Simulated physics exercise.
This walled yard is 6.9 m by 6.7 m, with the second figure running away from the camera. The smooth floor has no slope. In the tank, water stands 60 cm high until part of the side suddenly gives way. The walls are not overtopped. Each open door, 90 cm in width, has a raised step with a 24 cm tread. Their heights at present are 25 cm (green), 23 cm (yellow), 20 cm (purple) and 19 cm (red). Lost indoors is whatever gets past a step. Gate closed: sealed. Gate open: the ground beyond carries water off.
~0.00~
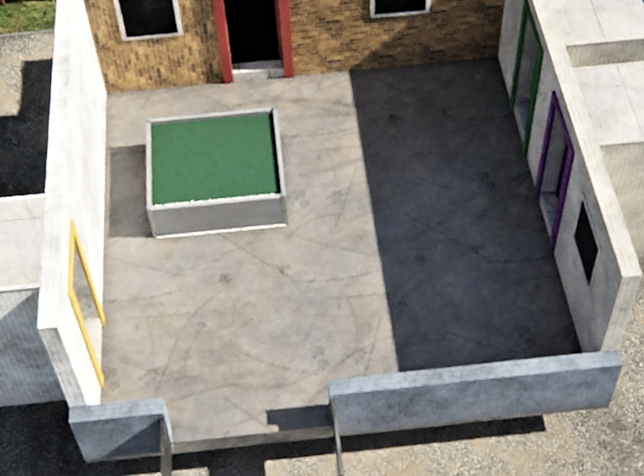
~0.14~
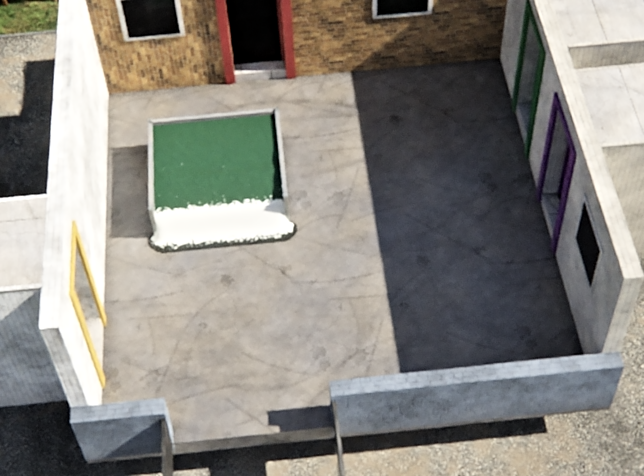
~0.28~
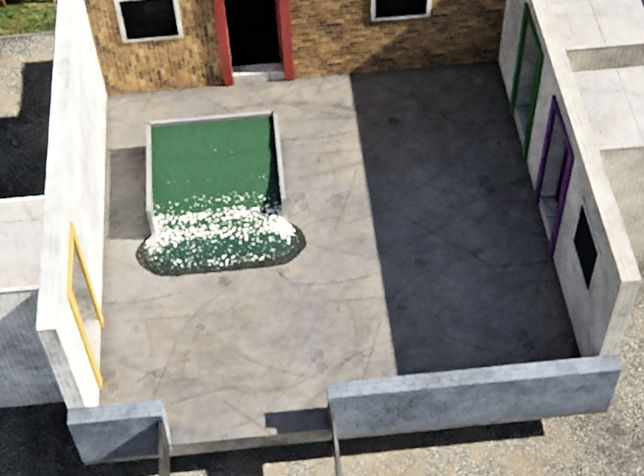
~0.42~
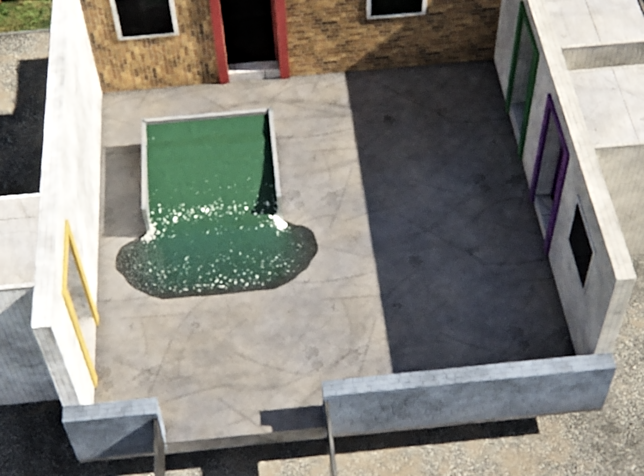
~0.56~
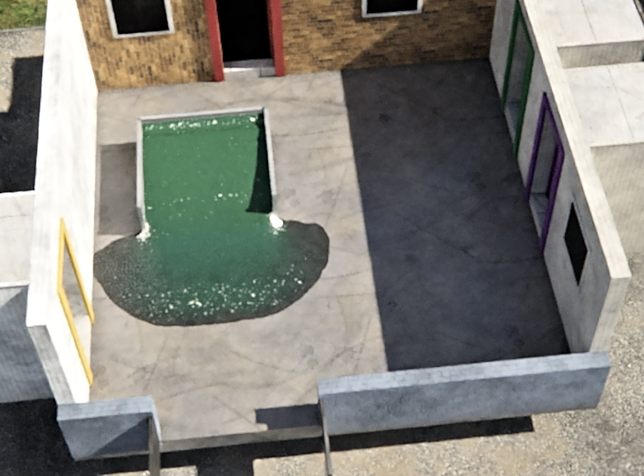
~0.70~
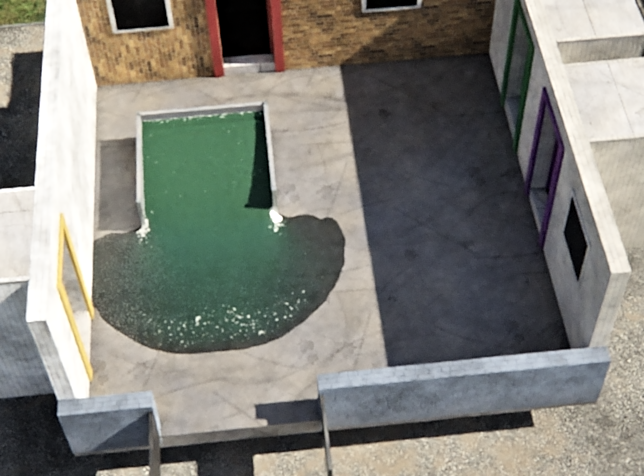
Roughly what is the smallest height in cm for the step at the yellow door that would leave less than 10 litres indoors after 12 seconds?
Close to 11.5 cm.
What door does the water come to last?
Coming last is the red one.
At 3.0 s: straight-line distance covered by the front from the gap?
Distance from gap: Approx. 6.0 m.
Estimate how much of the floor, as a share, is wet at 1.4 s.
Wet share: Near 30 %.
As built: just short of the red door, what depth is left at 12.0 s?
About 1.0 centimetres deep.
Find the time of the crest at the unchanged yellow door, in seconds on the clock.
3.6 s.
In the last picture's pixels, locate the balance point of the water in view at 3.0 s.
(225, 294).
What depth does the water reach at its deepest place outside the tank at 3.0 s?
About 25 cm at most.
After 1.4 s water covers 30 % of the floor, deepest (23 cm) near (175, 235); 11 cm at the yellow door, 0 litres in over its 23 cm step.
After 3.0 s water covers 40 % of the floor, deepest (25 cm) near (89, 428); 14 cm at the yellow door, 0 litres in over its 23 cm step.
After 12.0 s water covers 85 % of the floor, deepest (6 cm) near (448, 64); 2 cm at the yellow door, 0 litres in over its 23 cm step.
At the yellow door as built, the water arrived by 1.0 s and peaked near 16 cm at 3.6 s.
With a step of 9.5 cm, 25 litres would have come in within the 12 s; with 14.5 cm, 3 litres. So under 10 litres takes about 11.5 cm.
